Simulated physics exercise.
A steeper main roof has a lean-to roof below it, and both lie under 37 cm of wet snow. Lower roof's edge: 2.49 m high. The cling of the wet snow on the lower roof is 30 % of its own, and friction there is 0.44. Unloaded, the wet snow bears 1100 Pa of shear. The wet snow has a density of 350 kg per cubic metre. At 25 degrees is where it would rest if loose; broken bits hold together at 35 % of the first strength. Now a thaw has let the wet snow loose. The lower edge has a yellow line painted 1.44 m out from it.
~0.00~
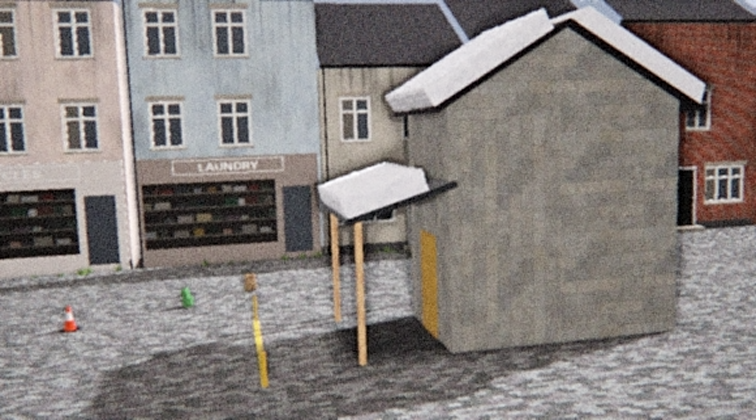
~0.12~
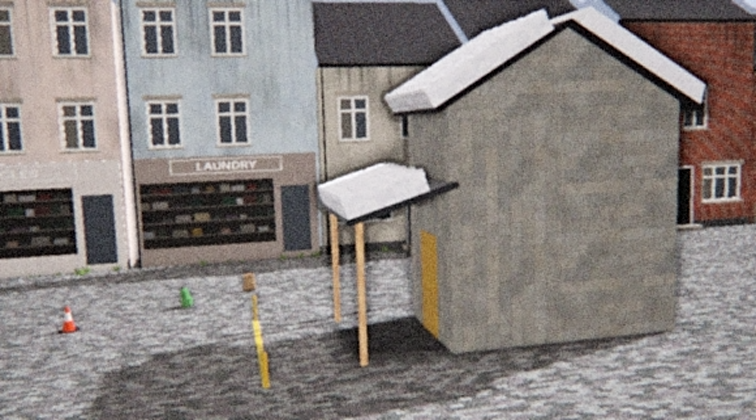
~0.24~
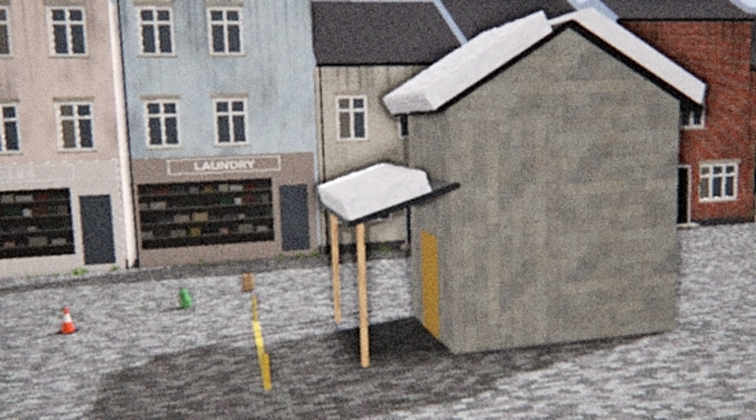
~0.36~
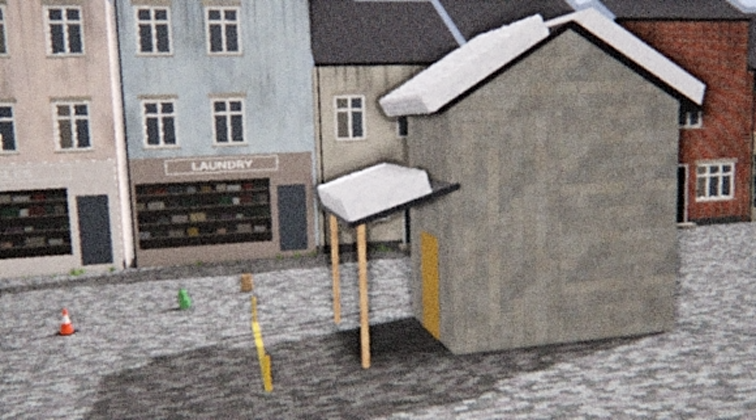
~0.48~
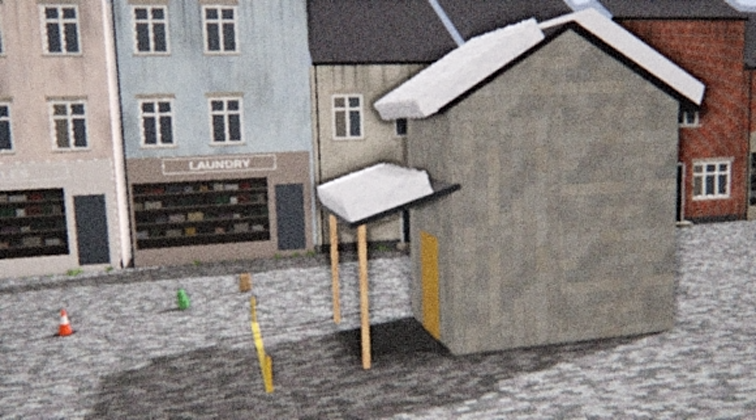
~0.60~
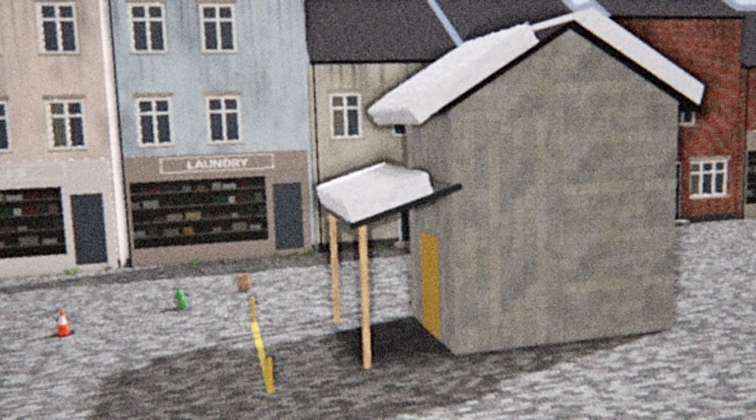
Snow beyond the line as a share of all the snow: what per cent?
The share beyond the line comes to about 43 %.
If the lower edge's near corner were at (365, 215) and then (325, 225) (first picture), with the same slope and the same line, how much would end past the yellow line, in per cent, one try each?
First 40 per cent, second 35 per cent.
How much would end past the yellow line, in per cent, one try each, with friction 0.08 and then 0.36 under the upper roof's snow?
I'd say 50 %, followed by 25 %.
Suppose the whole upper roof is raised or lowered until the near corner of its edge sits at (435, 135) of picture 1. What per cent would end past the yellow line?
20 %, roughly.
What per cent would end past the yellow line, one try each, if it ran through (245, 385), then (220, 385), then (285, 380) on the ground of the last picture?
I'd guess near 35 %, then near 25 %, and near 50 % on the last try.
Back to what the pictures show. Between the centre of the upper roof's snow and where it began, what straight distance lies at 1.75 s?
It has shifted some 3.4 m.
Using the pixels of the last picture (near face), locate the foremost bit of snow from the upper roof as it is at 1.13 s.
At roughly (369, 182).
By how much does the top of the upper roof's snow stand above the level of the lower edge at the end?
It ends up some 0.8 m higher than the lower edge.
By 1.13 s, none is below the lower edge and 0 % is past the line.
By 1.75 s, 6 % is below the lower edge and 0 % is past the line.
By 2.38 s, 70 % is below the lower edge and 30 % is past the line.
By 3.00 s, 71 % is below the lower edge and 43 % is past the line.
By 3.70 s, at the end, 71 % is below the lower edge and 43 % is past the line.
